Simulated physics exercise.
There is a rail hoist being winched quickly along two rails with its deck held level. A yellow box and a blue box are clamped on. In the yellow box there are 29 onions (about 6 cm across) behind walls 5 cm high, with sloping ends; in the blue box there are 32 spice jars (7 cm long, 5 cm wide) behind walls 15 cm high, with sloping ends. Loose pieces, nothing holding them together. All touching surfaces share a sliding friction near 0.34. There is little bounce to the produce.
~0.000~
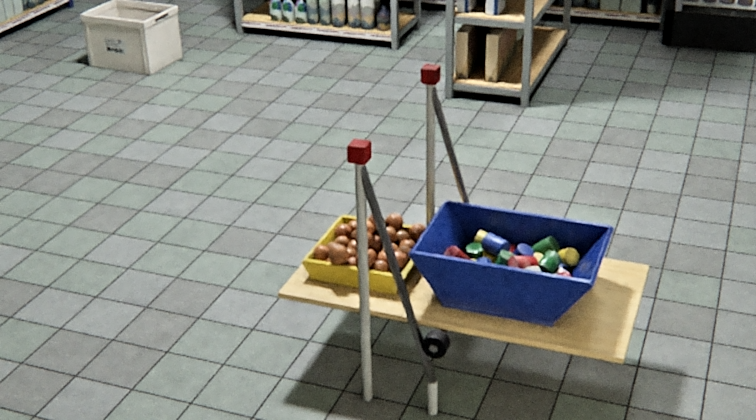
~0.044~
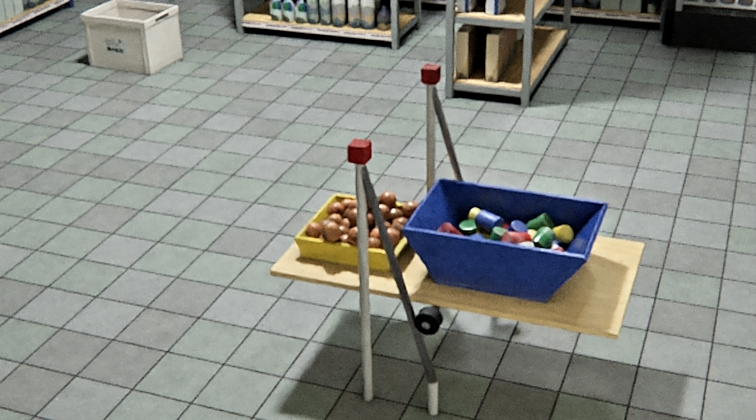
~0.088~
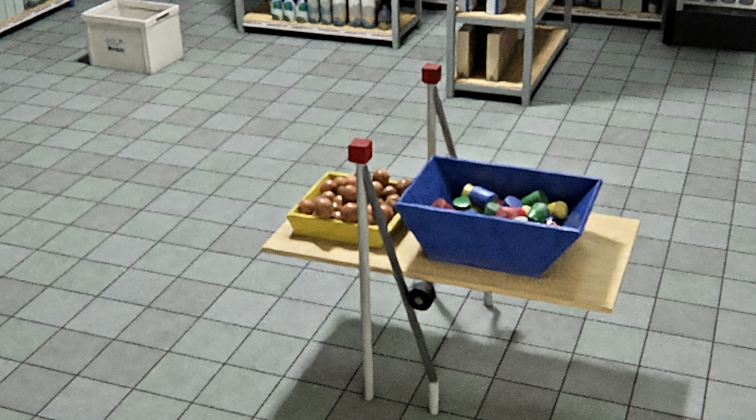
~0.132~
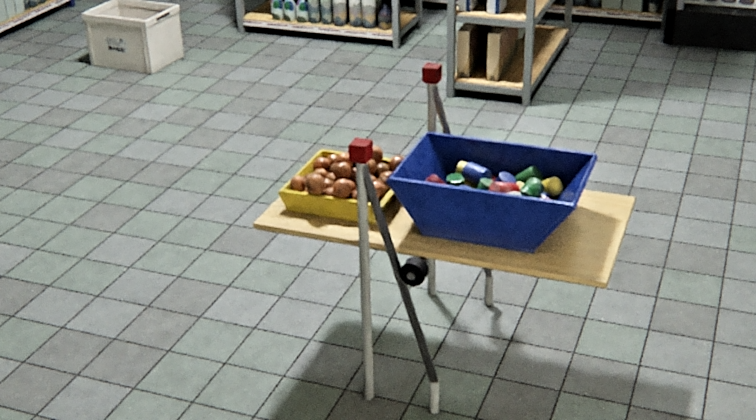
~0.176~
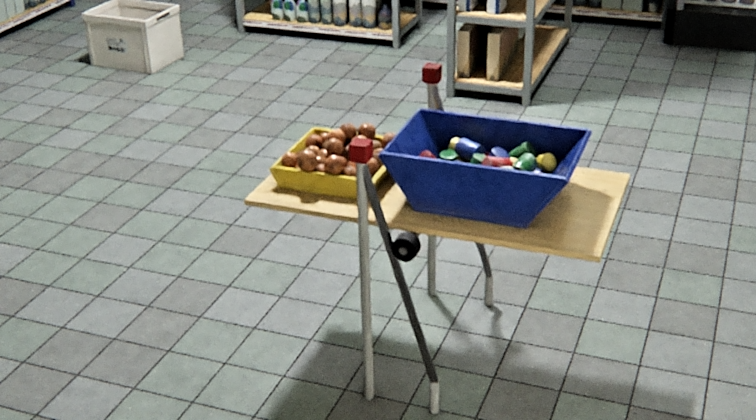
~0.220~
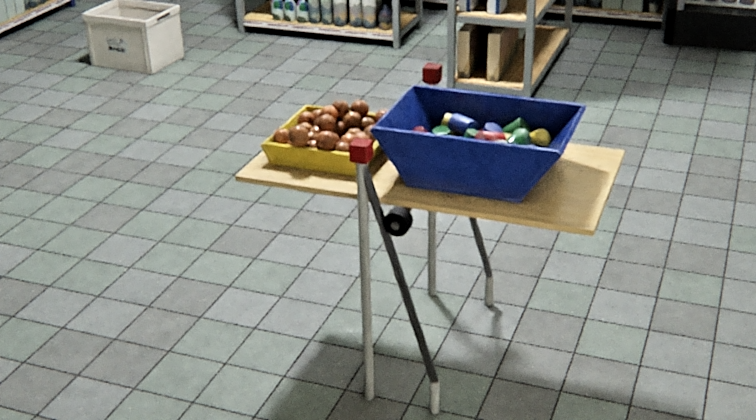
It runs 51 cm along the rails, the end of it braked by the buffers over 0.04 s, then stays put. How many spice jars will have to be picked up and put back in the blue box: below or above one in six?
The escapes do not reach one in six.
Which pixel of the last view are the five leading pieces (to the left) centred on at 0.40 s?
Their mean place is roughly (269, 55) in the last picture.
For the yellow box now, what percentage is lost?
For the yellow box, roughly 55 percent.
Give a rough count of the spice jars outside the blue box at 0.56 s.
Count at that time: About 0.
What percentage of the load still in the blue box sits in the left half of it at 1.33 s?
Roughly 60 percent of the remaining load.
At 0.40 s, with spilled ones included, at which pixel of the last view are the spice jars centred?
At about (450, 77).
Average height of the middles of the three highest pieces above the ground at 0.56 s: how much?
I'd say near 94 cm.
After 0.28 s, the buffers are touched.
After 0.40 s, yellow box 27 in, 2 out and blue box 32 in, 0 out.
After 0.56 s, yellow box 18 in, 11 out and blue box 32 in, 0 out.
After 0.78 s, yellow box 14 in, 15 out and blue box 32 in, 0 out.
Outcome (at 1.33 s), yellow box 13 in, 16 out and blue box 32 in, 0 out. Asked share, 0 of 32, 0 per cent.
